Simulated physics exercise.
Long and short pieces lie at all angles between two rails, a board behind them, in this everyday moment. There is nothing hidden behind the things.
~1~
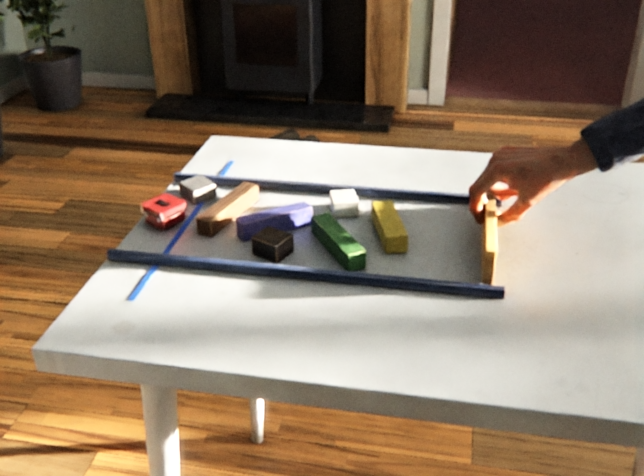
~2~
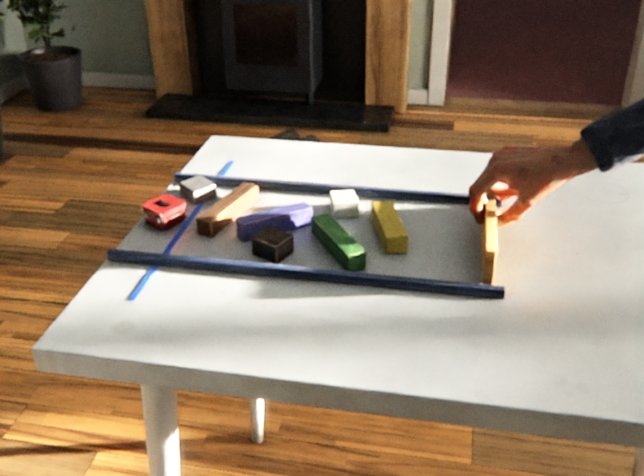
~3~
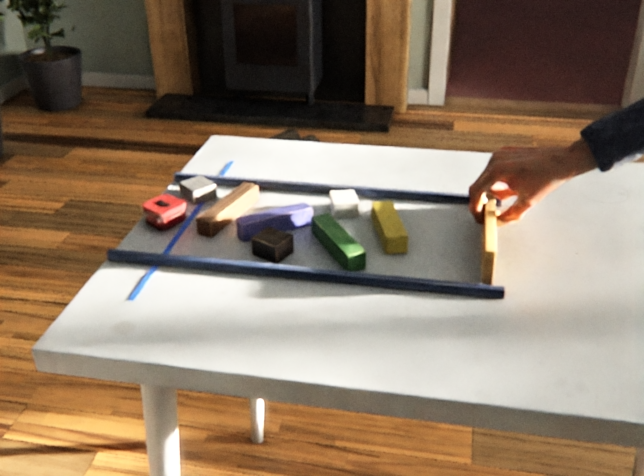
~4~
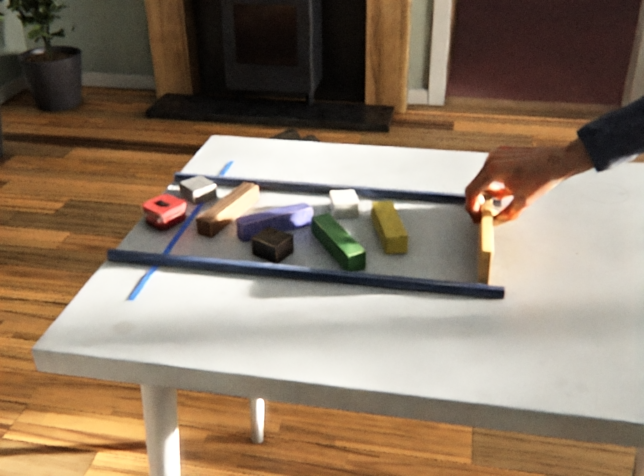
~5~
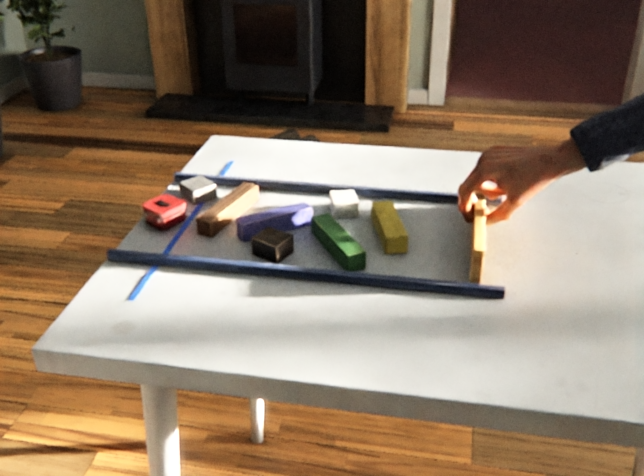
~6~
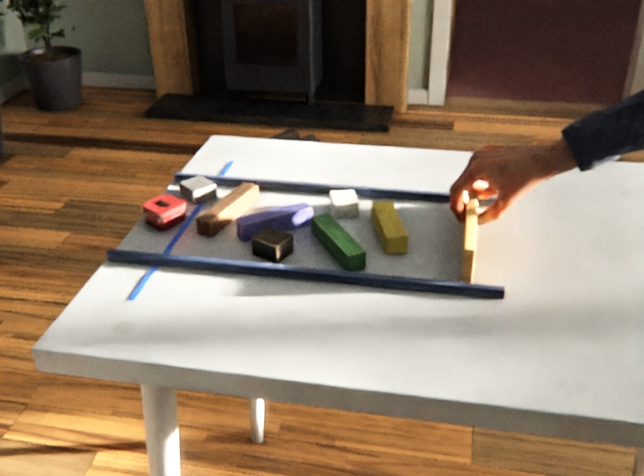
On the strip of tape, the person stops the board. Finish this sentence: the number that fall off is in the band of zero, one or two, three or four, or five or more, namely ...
Namely three or four.
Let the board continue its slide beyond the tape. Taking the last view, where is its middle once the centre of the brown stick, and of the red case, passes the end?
The middle would be close to (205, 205) and then close to (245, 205).
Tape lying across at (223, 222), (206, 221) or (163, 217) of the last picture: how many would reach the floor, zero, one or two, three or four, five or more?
In the order the places were given: One to two, 1 or 2, 5 or more.
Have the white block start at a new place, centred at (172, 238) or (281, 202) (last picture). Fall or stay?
First place: It comes off; second place: It remains in place.
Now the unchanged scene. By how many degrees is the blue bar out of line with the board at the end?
I'd estimate about 35 degrees.
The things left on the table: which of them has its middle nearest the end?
That is the blue bar.
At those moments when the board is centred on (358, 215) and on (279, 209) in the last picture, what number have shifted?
3 at one spot and 6 at the other.
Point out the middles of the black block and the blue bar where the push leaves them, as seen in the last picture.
Looks like one lands around (123, 239), and the other around (150, 201).
Soon after, none off yet; red case at rest near (165, 213); grey block at rest near (198, 190); brown stick at rest near (229, 208).
At rest, the number that fall off is three or four; fallen, brown stick, grey block and red case.
